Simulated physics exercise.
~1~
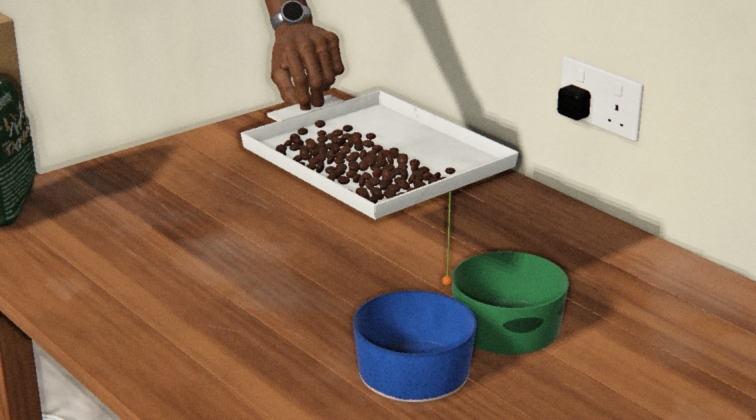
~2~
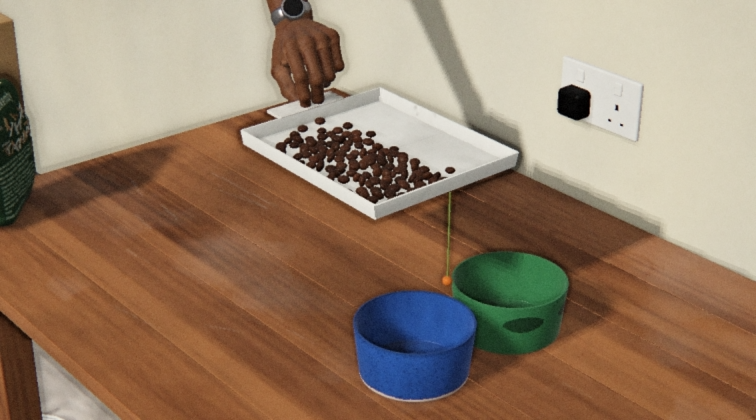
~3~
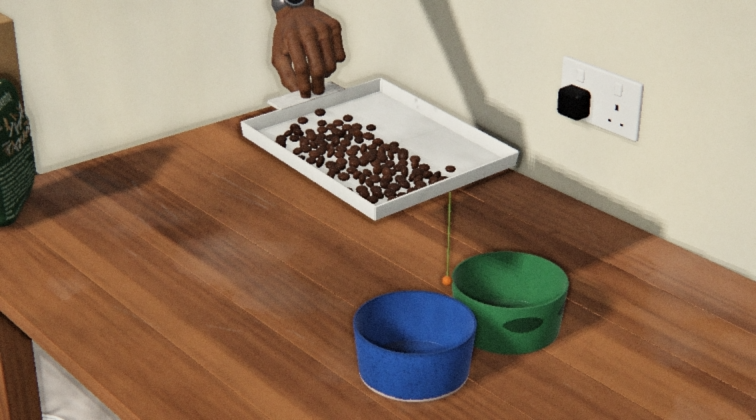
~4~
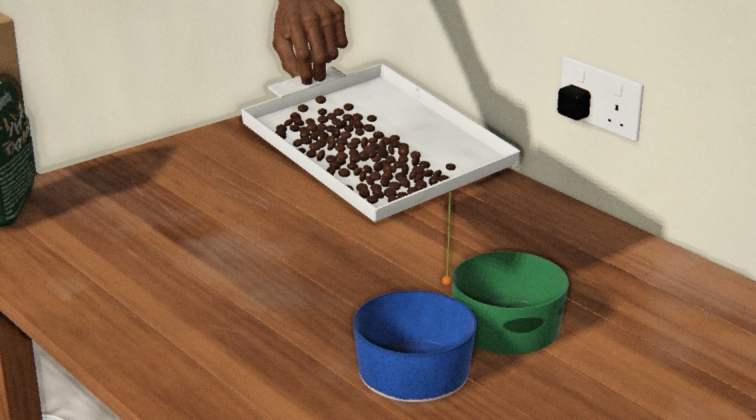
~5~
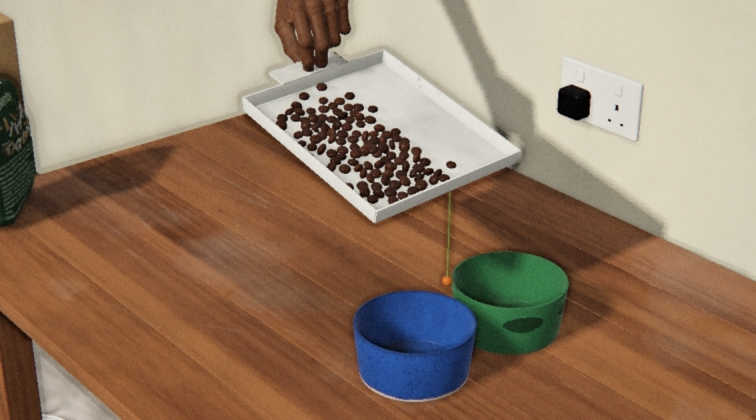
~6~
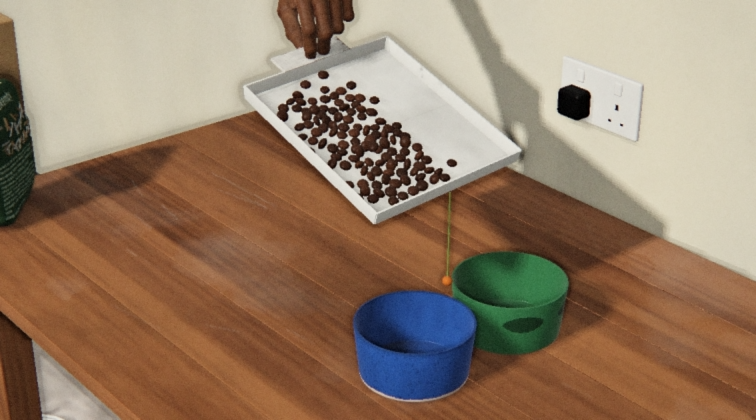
A dark-skinned hand wearing a wristwatch steadily raises the back of a white tray of flat brown drops above a wooden worktop, seen from a fixed, slightly high angle. The tray's near edge hangs over a blue dish in front and a green one behind to the right, an orange bead on a thread beneath it, with a wall socket beyond. Level at first, the tray tilts gradually toward the viewer, its left front corner lowest, while the drops keep their places on it.
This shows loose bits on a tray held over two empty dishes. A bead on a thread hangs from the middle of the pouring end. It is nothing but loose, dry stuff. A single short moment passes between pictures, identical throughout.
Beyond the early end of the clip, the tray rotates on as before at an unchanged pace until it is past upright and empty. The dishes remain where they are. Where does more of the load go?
Looks to me like the dish on the left ends up with more.
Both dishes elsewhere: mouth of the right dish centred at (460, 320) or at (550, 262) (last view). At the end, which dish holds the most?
At the first place the dish on the right, at the second the left-hand dish.
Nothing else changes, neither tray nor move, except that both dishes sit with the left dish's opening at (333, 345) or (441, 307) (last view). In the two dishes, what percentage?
Near 50 and 60 percent respectively.
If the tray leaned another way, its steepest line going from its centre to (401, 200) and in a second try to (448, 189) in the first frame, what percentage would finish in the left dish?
Respectively 100 % and 40 %.
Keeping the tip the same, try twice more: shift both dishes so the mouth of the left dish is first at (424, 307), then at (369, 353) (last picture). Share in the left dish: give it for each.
In the first position around 60 percent, in the second around 40 percent.
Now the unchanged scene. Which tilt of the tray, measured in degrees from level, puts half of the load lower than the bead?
It is at around 100 degrees by then.
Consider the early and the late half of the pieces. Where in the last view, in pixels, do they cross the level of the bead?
First roughly (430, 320), then roughly (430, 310).
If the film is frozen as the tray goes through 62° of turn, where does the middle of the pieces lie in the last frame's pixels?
The load is centred about (403, 163).
Soon after the last picture, tray tipped steeply; all on the tray.
A little later, tray tipped past a quarter turn; about a quarter on the tray; about half in the left dish; a stray few in the right dish; a small part outside both; about a quarter in the air.
Later still, tray tipped past a quarter turn; most in the left dish; a small part in the right dish; a small part outside both.
At rest, tray tipped past a quarter turn; most in the left dish; a small part in the right dish; a small part outside both.
